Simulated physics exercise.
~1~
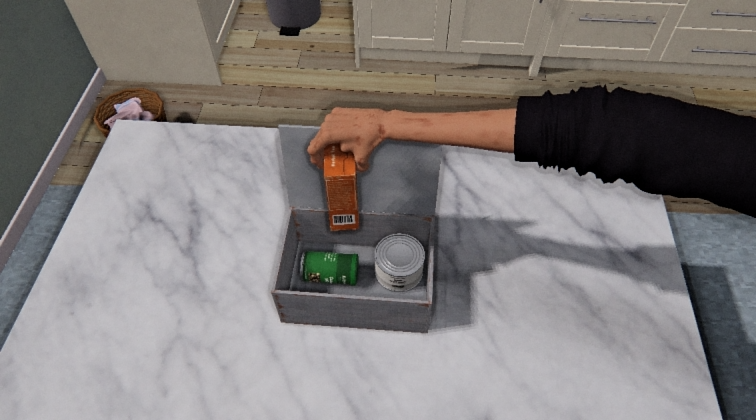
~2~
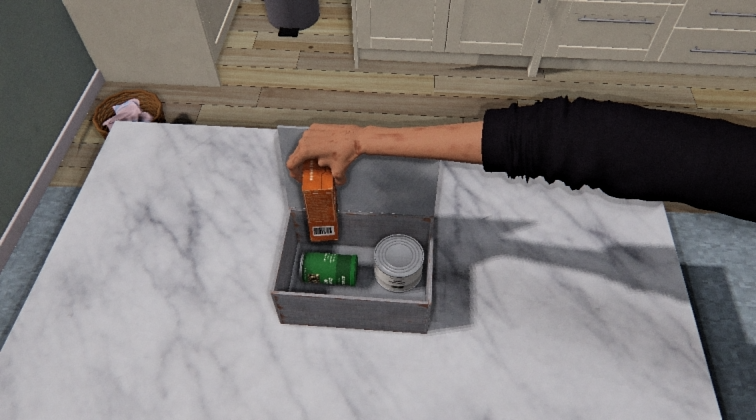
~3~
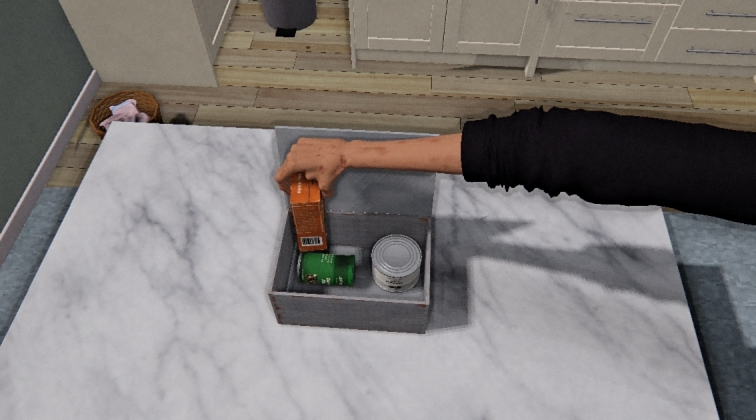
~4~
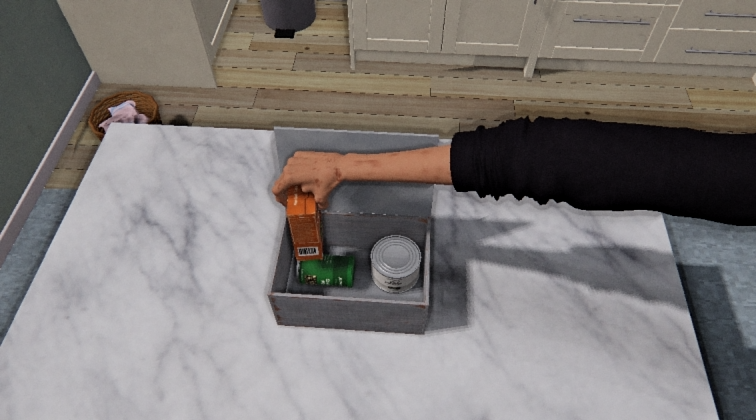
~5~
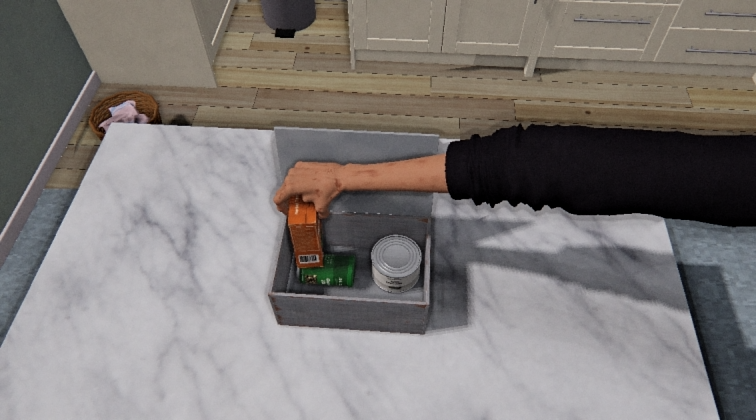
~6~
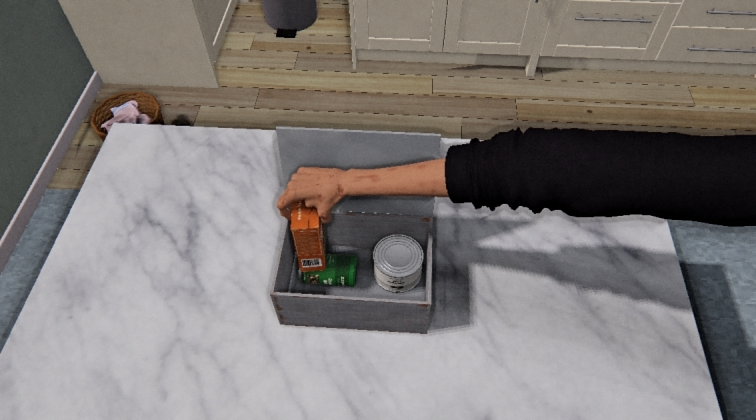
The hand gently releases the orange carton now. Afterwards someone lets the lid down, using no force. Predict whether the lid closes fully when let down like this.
Prediction: The lid stays raised.
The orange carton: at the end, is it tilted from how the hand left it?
Simply put, the orange carton gets tilted.
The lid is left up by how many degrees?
I'd say roughly 30 degrees above the rim.
Then, 1.30 s past the last view, lid 84° above the rim; orange carton rocked 17° from its first pose near (309, 236); green tin displaced a little.
Then, 2.00 s past the last view, lid 48° above the rim; orange carton rocked 14° from its first pose near (306, 257); green tin displaced a little.
Then, 3.50 s past the last view, lid 30° above the rim; orange carton rocked 44° from its first pose near (306, 267).
Finally, lid 29° above the rim; down or leaning hard in the box, orange carton; the other 2 still in place. Final places as the last picture's camera would see them, orange carton near (308, 267).
